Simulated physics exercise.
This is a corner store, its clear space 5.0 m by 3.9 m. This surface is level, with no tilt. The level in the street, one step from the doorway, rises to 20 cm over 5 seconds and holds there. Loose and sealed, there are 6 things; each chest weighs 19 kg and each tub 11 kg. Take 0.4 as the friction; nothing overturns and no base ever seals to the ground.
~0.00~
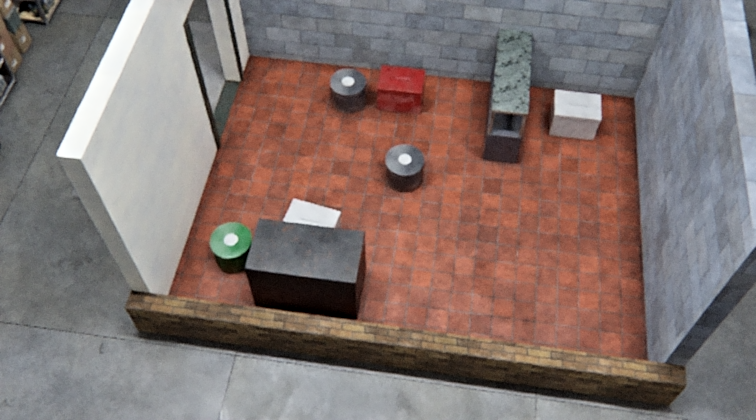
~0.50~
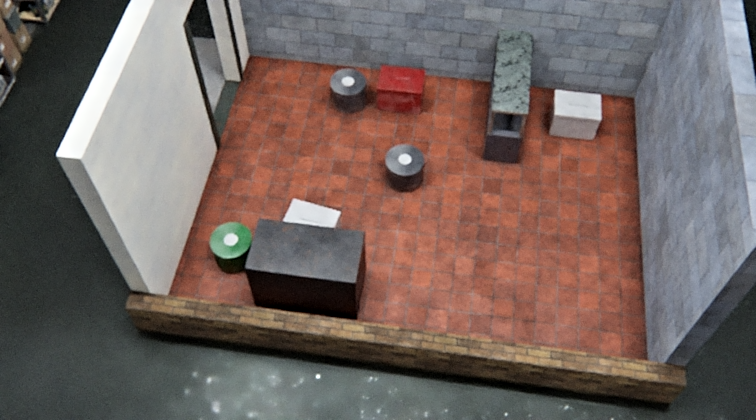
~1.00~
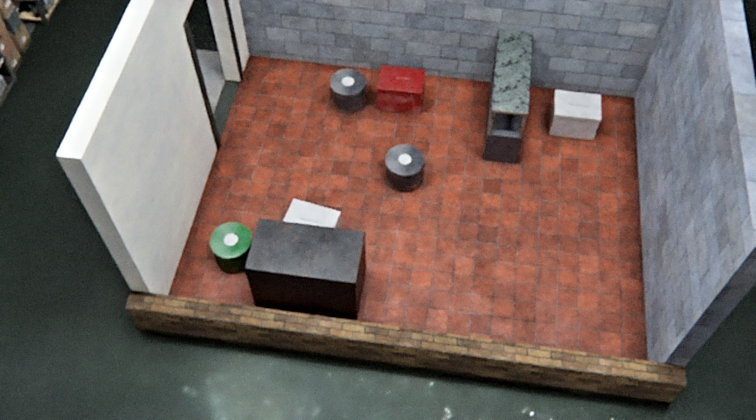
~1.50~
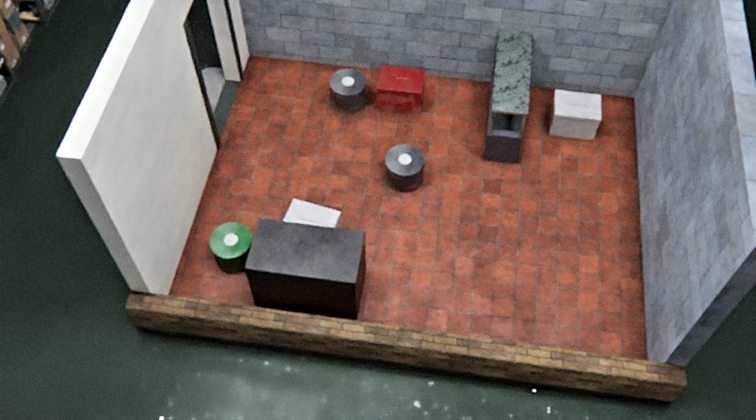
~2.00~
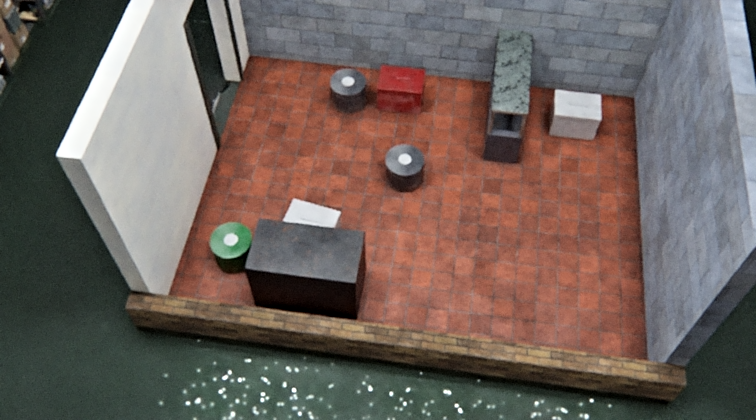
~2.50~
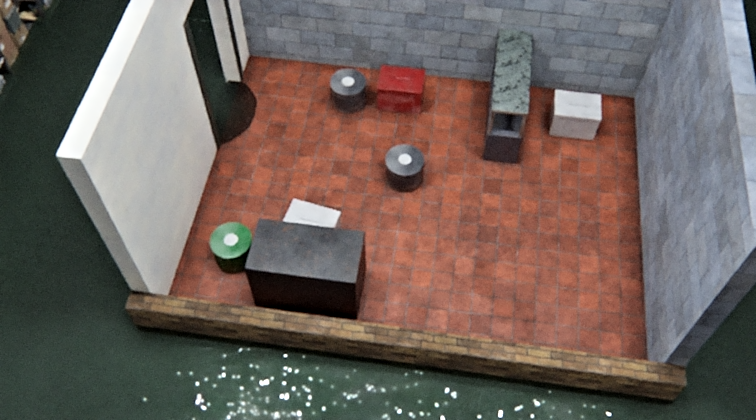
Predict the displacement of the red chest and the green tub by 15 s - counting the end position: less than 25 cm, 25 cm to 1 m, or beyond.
As for the red chest, it goes far off; as for the green tub, it remains in place.
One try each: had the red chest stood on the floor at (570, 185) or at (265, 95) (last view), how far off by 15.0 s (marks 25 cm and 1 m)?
Hardly budges, then goes far off.
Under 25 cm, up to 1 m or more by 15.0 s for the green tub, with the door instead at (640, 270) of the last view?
Green tub: Drifts slightly.
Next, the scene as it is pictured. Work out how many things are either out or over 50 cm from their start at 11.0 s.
The number comes to 3.
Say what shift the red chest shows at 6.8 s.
Close to 0 cm.
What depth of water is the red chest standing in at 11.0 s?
Around 9 cm.
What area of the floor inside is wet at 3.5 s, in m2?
Somewhere around 1.5 m2, roughly.
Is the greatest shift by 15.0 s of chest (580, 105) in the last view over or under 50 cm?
It is within.
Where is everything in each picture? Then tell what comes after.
The red chest at (401, 79), on the bottom; the green tub at (231, 240), on the bottom; water covers 0.0 m2; 0 of 6 have shifted, in the first picture.
The red chest at (401, 79), on the bottom; the green tub at (231, 240), on the bottom; water covers 0.0 m2; 0 of 6 have shifted, in the second picture.
The red chest at (401, 79), on the bottom; the green tub at (231, 240), on the bottom; water covers 0.0 m2; 0 of 6 have shifted, in the third picture.
The red chest at (401, 79) rests on the ground; the green tub at (231, 240), on the bottom; 0.0 m2 under water; 0 of 6 have shifted, in the fourth picture.
The red chest at (401, 79) rests on the ground; the green tub at (231, 240) rests on the ground; 0.0 m2 under water; 0 of 6 have shifted, in the fifth picture.
The red chest at (401, 79), on the bottom; the green tub at (231, 240), on the bottom; water covers 0.2 m2; 0 of 6 have shifted, in the sixth picture.
After 3.5 s the red chest is near (401, 79), 0.0 m from its start, aground; the green tub is near (231, 240), 0.0 m from its start, aground; 0 afloat.
After 6.8 s the red chest is near (403, 80), 0.0 m from its start, aground; the green tub is near (231, 240), 0.0 m from its start, aground; 1 afloat.
After 11.0 s the red chest is near (445, 176), 1.6 m from its start, afloat; the green tub is near (231, 240), 0.0 m from its start, aground; 2 afloat.
After 15.0 s the red chest is near (489, 277), 2.9 m from its start, afloat; the green tub is near (231, 240), 0.0 m from its start, aground; 4 afloat.
